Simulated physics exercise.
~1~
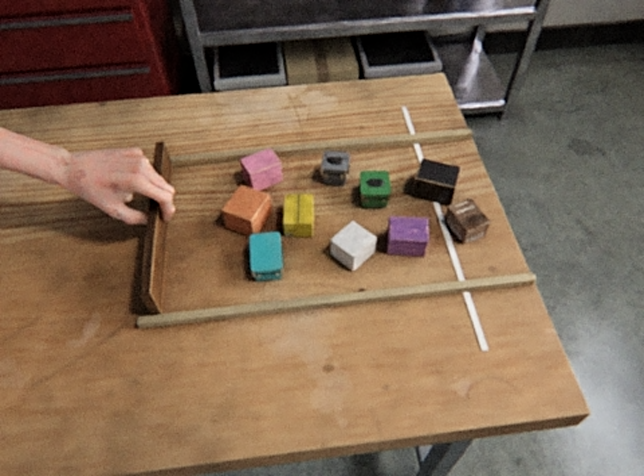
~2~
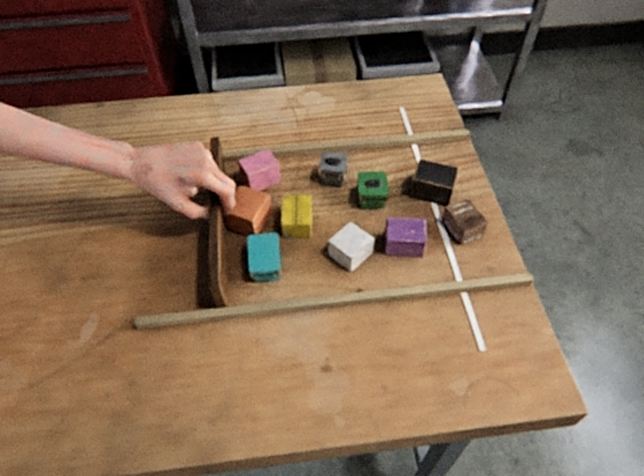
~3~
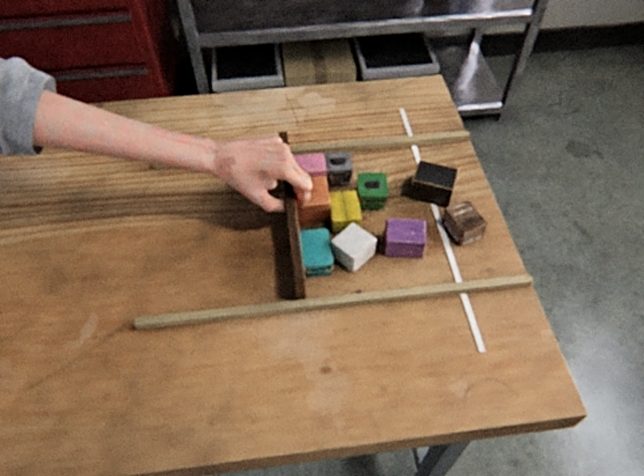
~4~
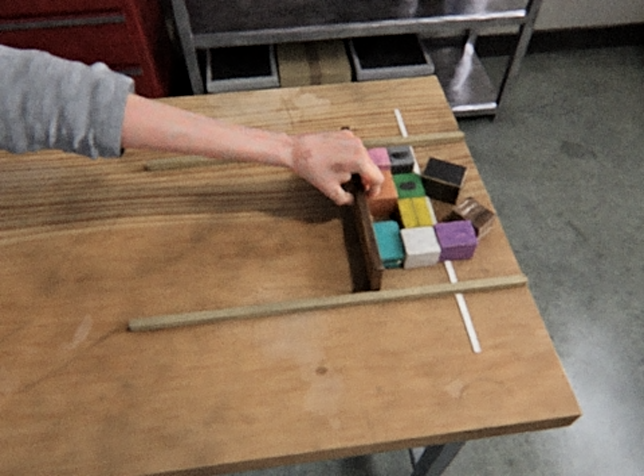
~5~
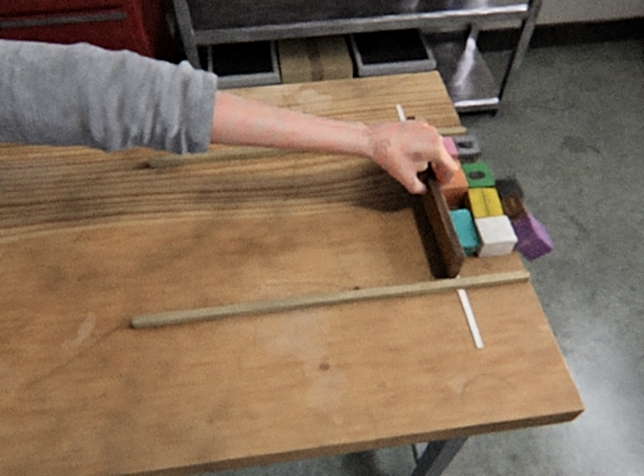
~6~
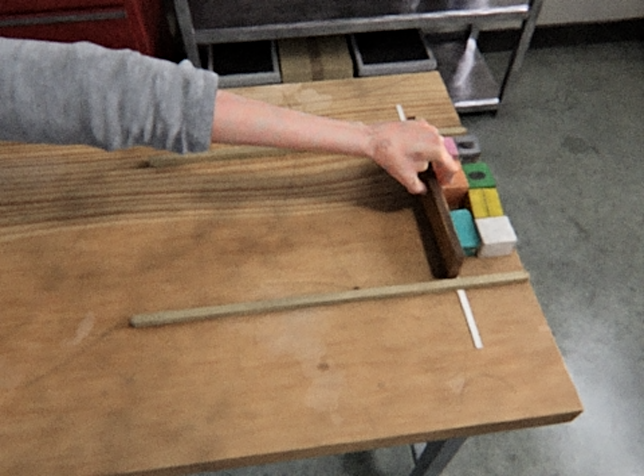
A hand slides a board right, pushing colored blocks until three drop off the table's edge.
